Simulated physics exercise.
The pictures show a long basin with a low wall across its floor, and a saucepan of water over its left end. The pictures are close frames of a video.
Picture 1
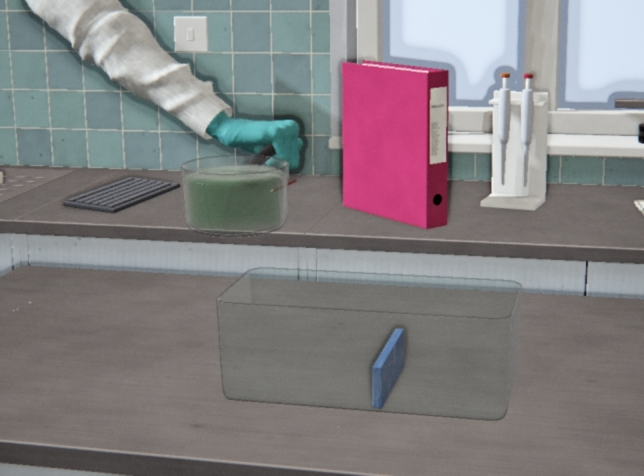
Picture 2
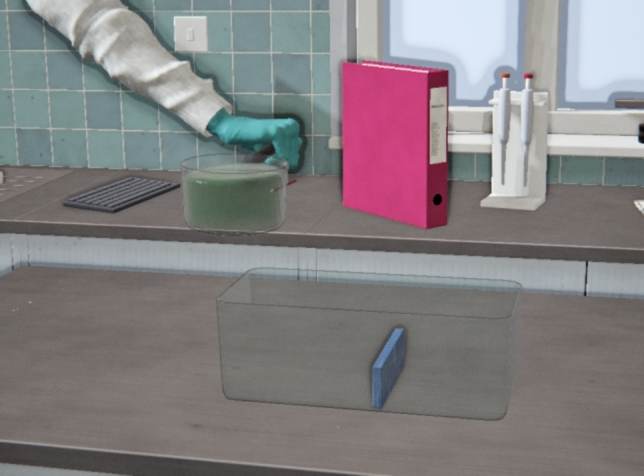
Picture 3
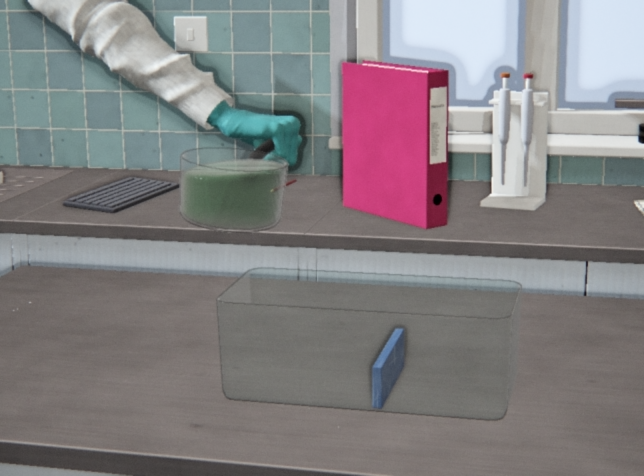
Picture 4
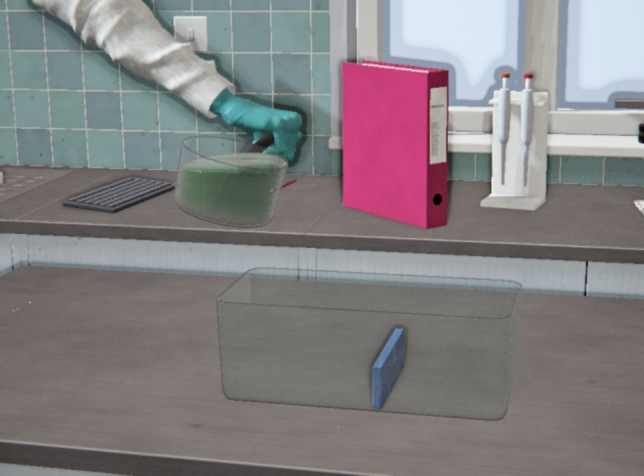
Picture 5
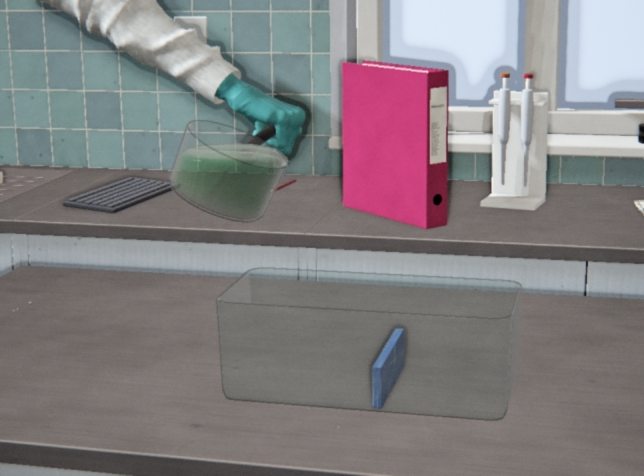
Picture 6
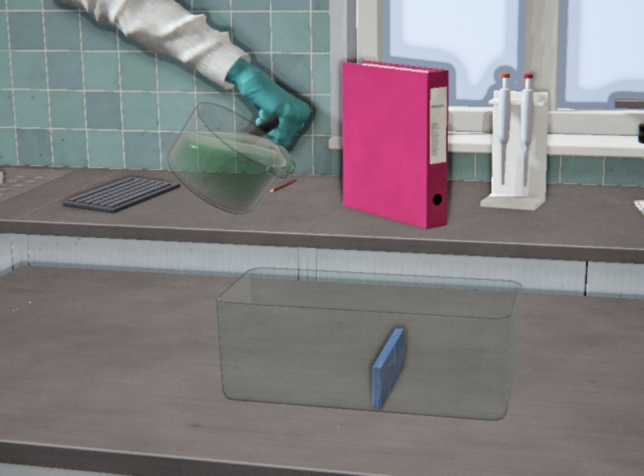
A gloved hand tilts a clear round container of green liquid steadily to the right.
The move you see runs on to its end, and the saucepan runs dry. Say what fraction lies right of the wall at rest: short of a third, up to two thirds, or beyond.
In the end between a third and two thirds is right of the wall.
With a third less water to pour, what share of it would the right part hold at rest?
Close to 40 per cent.
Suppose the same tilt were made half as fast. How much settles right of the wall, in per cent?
It comes to 40 per cent or so.
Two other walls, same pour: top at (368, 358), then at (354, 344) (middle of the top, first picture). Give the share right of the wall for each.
Near 70 % and 80 %.
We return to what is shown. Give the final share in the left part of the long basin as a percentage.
Some 40 per cent.
A moment on, the saucepan is tipped right over and 37 per cent is still to pour, 8 is left of the wall and 0 right of it.
Next, the saucepan is tipped right over and 2 per cent is still to pour, 21 is left of the wall and 60 right of it.
Then the saucepan is tipped right over and 0 per cent is still to pour, 33 is left of the wall and 55 right of it.
Later the saucepan is tipped right over and 0 per cent is still to pour, 40 is left of the wall and 55 right of it.
At rest 40 per cent lies left of the wall, 55 right of it and 5 outside.
